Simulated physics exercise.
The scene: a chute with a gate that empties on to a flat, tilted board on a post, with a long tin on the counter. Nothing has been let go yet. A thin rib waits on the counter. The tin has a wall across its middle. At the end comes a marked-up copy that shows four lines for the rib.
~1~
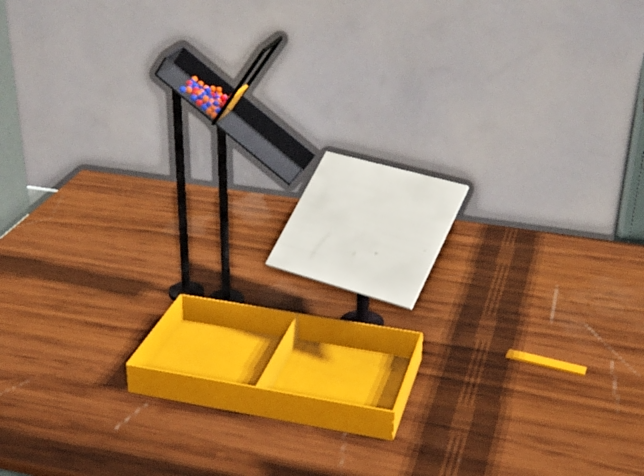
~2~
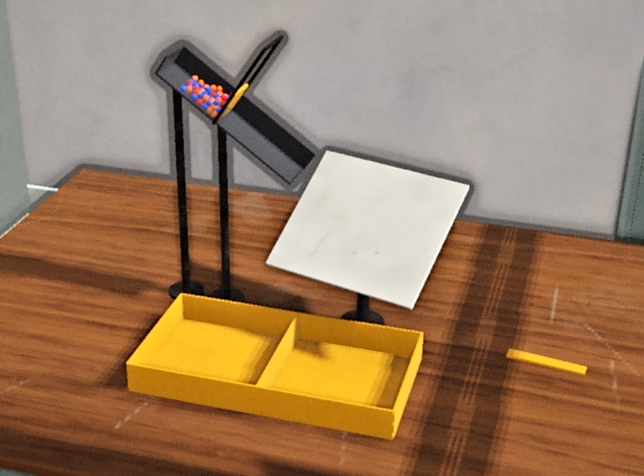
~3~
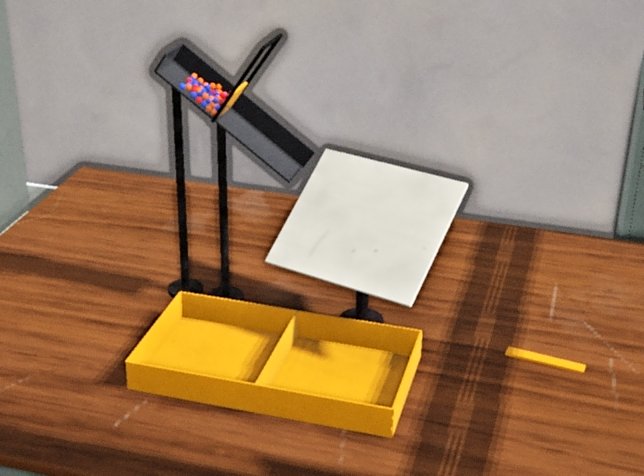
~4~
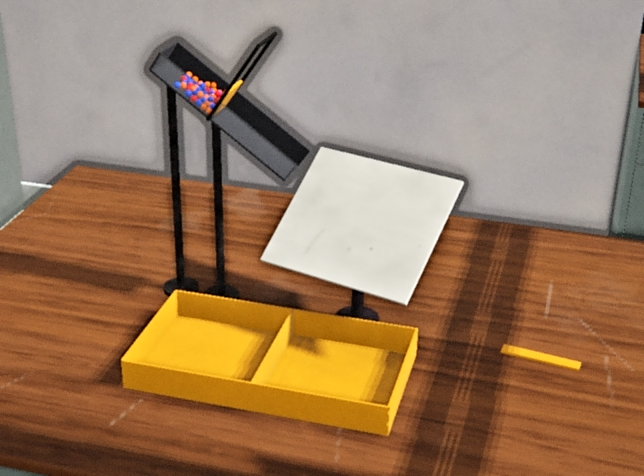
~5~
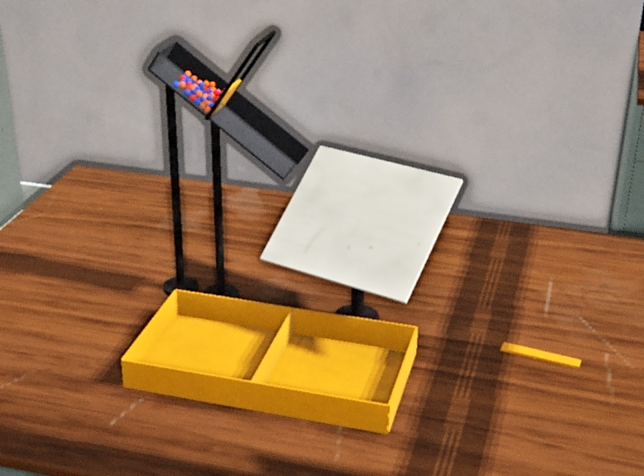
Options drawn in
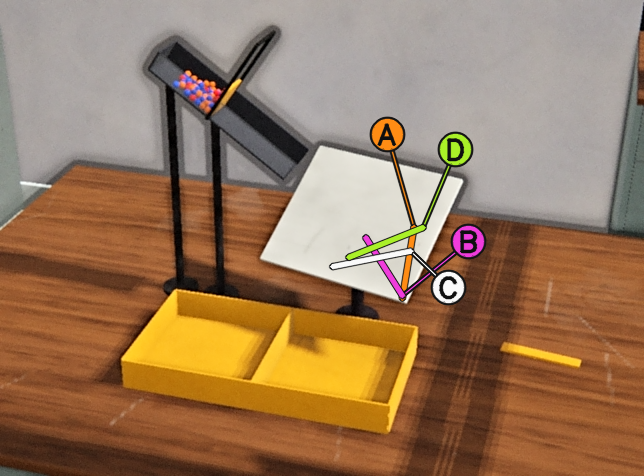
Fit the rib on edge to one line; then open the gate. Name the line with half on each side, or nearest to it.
It is C.
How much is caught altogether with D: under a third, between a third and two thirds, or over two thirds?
Line D gives over two thirds.
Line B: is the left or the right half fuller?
Right.
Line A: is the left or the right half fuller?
More lands on the right.
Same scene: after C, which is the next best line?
That is line D.
On the marked copy, line A from (414, 227) to (402, 298); line B from (365, 237) to (402, 295); line C from (410, 251) to (332, 266); line D from (423, 227) to (348, 257).
With A, of what is caught, a small part in the left half, nearly all in the right.
With B, of what is caught, a small part in the left half, most in the right.
With C, of what is caught, about half in the left half, about half in the right.
With D, of what is caught, about a third in the left half, about two thirds in the right.
